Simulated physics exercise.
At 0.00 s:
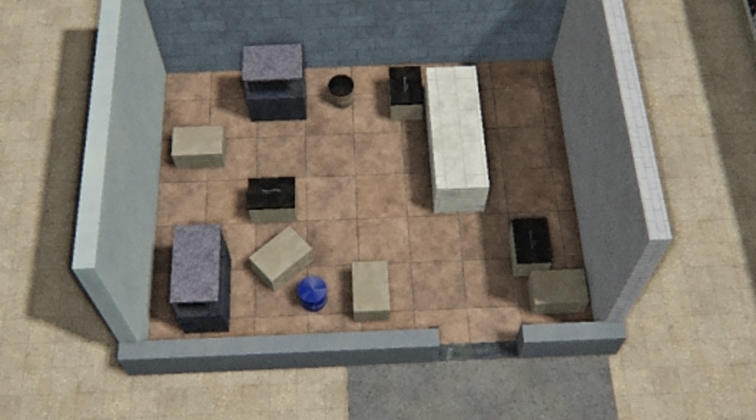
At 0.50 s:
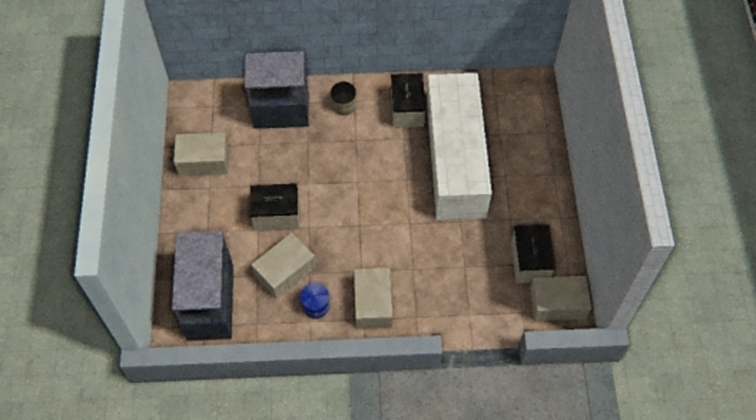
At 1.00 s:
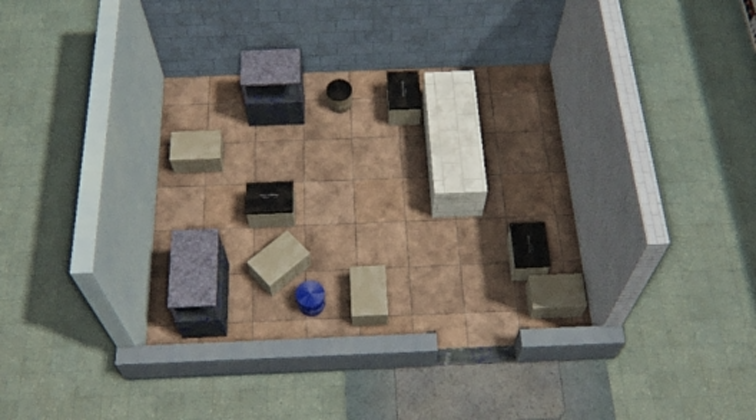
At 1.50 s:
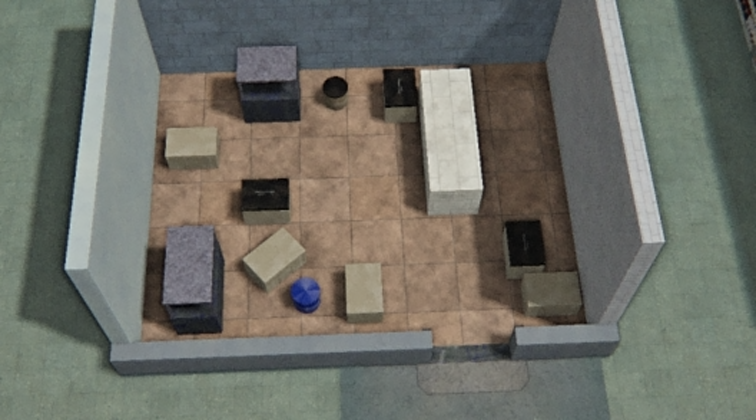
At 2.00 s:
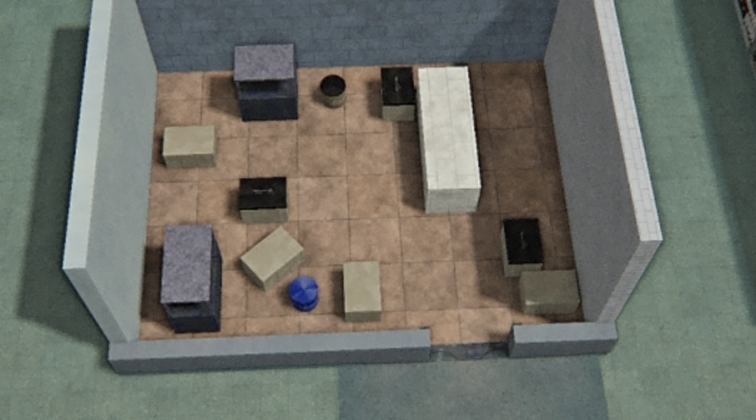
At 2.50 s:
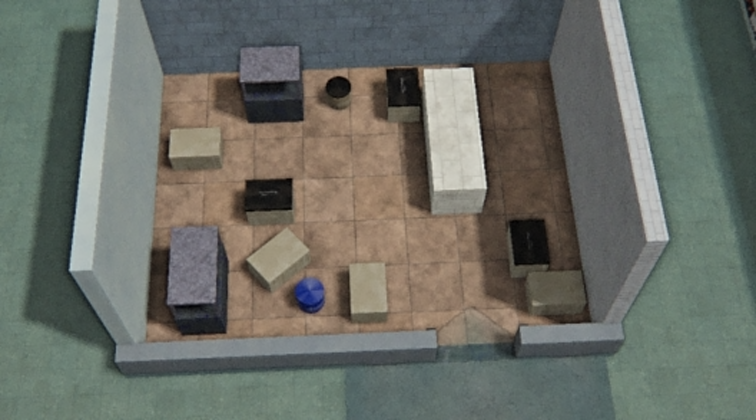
A little water appears at the front doorway while the store's contents stay still.
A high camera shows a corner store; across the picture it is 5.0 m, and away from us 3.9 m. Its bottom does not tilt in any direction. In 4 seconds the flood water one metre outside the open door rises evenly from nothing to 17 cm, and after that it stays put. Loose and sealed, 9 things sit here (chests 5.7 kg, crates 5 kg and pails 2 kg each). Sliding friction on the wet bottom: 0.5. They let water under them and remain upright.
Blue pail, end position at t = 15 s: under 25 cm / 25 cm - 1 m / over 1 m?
It's set to keep to its spot.
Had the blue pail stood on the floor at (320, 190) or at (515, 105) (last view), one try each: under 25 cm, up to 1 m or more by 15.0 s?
At the first spot it winds up well off, and at the second it winds up well off.
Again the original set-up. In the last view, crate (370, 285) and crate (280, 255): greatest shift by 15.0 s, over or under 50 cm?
Within, within.
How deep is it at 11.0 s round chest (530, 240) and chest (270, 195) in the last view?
I'd estimate 7 cm for the first and 2 cm for the second.
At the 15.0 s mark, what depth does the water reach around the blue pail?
The depth there is around 3 cm.
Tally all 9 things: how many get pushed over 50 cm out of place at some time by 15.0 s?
6.
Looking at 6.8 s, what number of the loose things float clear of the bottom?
At that point I count 2.
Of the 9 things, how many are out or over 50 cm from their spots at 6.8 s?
Tally at that time: 1.
After 3.5 s the blue pail is near (310, 291), 0.0 m from its start, aground; 0 afloat.
After 6.8 s the blue pail is near (310, 291), 0.0 m from its start, aground; 2 afloat.
After 11.0 s the blue pail is near (310, 291), 0.0 m from its start, aground; 5 afloat.
After 15.0 s the blue pail is near (315, 297), 0.1 m from its start, afloat; 8 afloat.
